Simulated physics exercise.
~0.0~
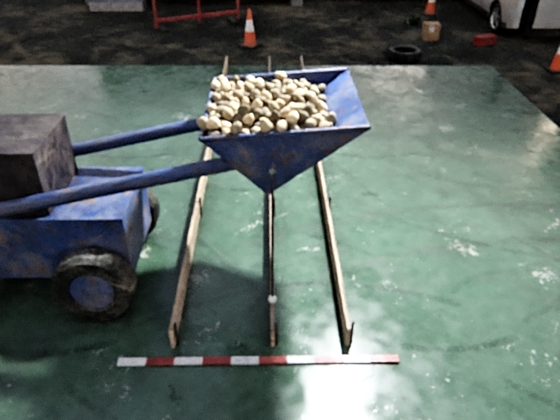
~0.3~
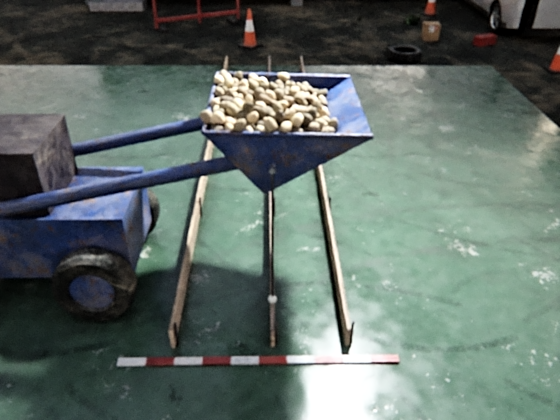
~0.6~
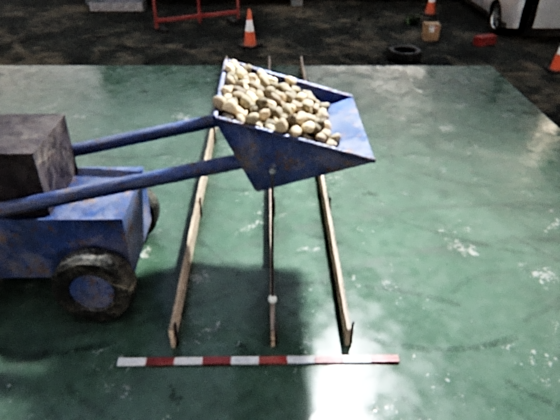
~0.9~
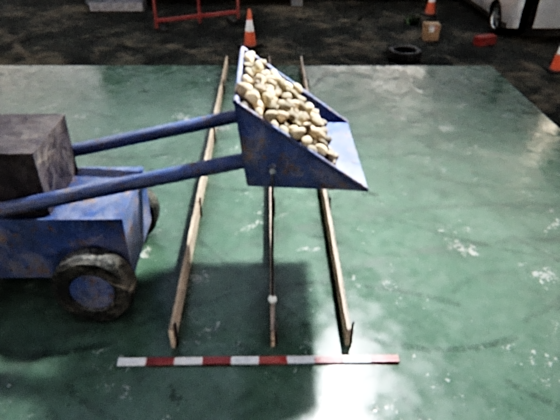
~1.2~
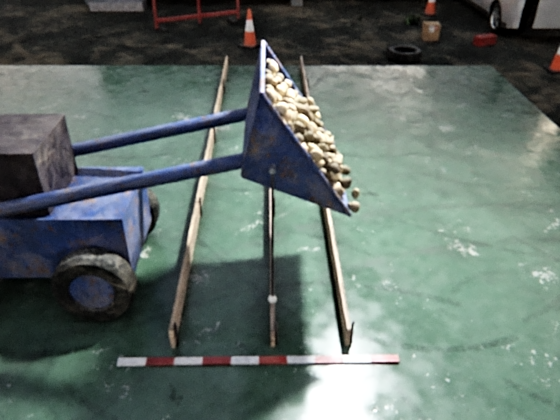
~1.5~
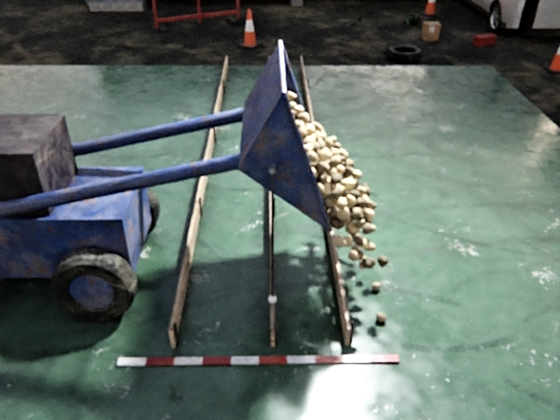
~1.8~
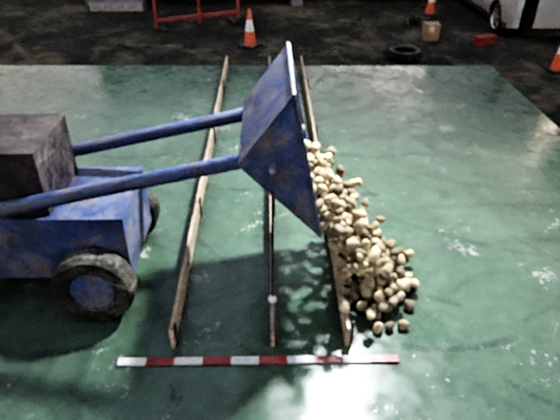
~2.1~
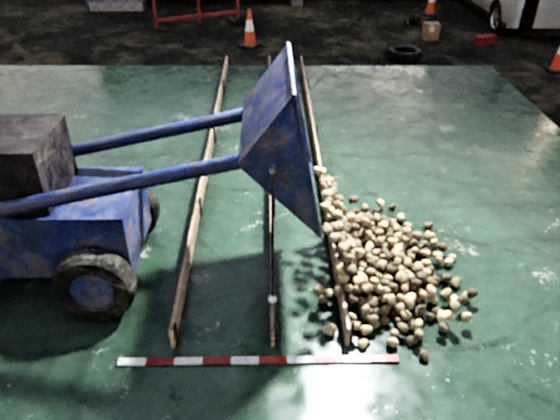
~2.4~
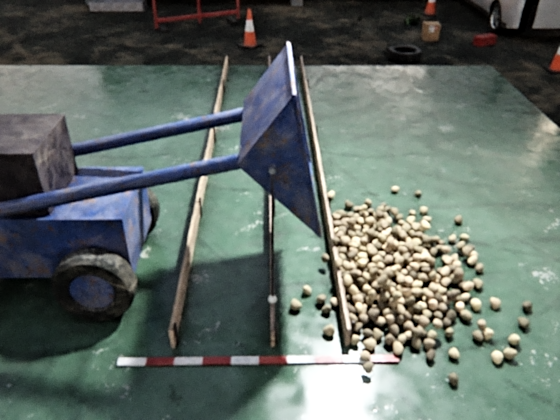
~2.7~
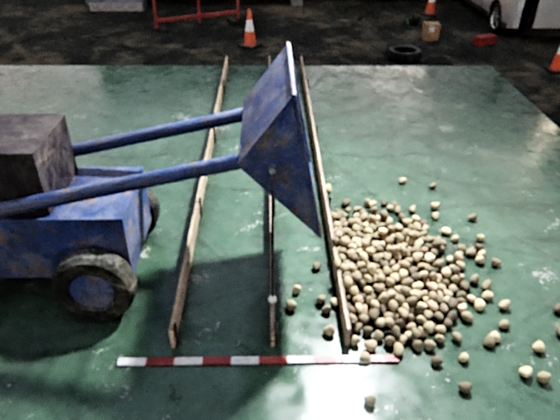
A blue loader's raised bucket, heaped with pale rounded stones, tipped steadily forward to the right above three boards on a green floor, then held still as the stones poured out, nearly all spreading into a loose pile beyond the right-hand board.
